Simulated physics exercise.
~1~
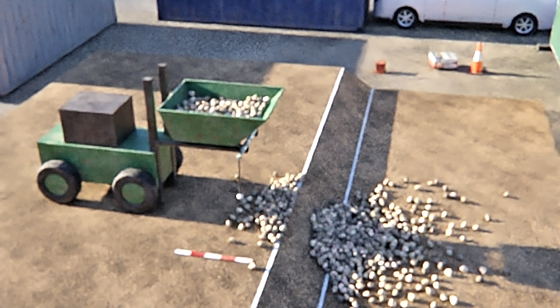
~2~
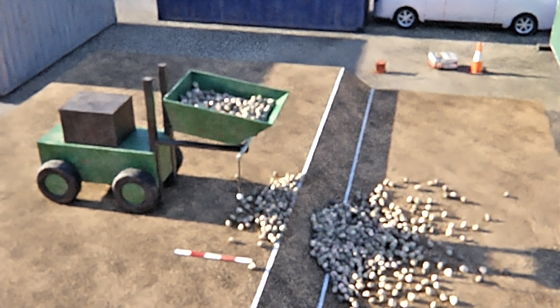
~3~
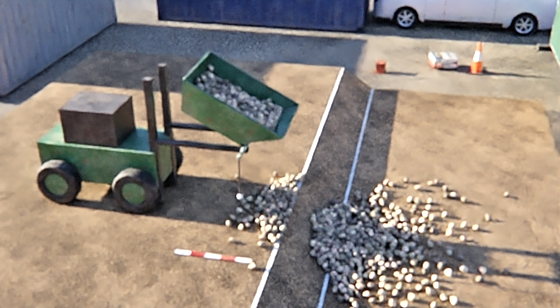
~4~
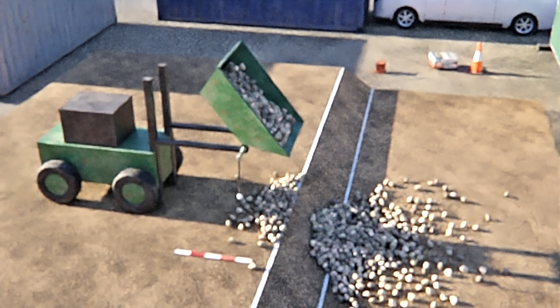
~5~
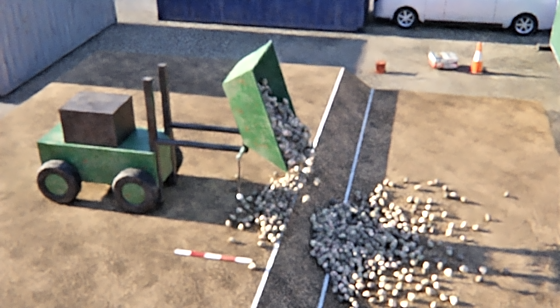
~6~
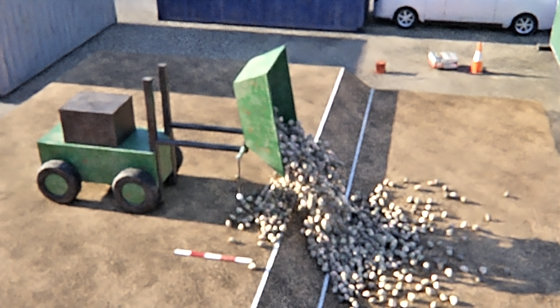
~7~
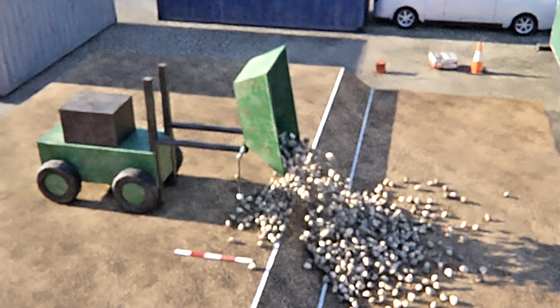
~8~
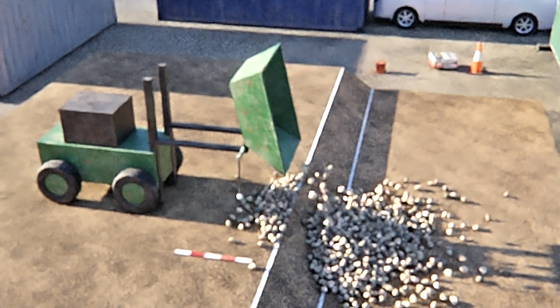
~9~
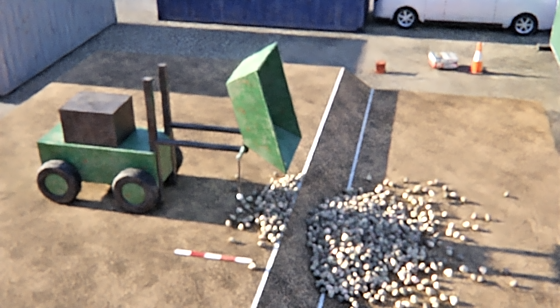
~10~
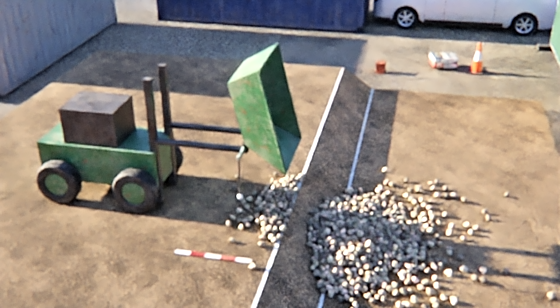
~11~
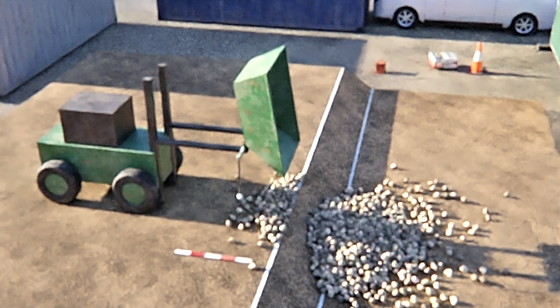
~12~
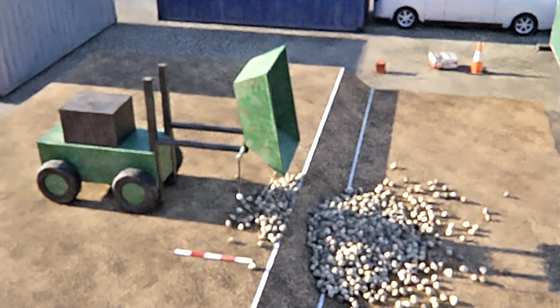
In this clip, a green wheeled machine tips its raised skip forward to the right, pouring grey stones over a slope between two white lines onto a loose pile; the emptied skip jerks slightly, then stays steeply tilted above the enlarged, spread-out heap.
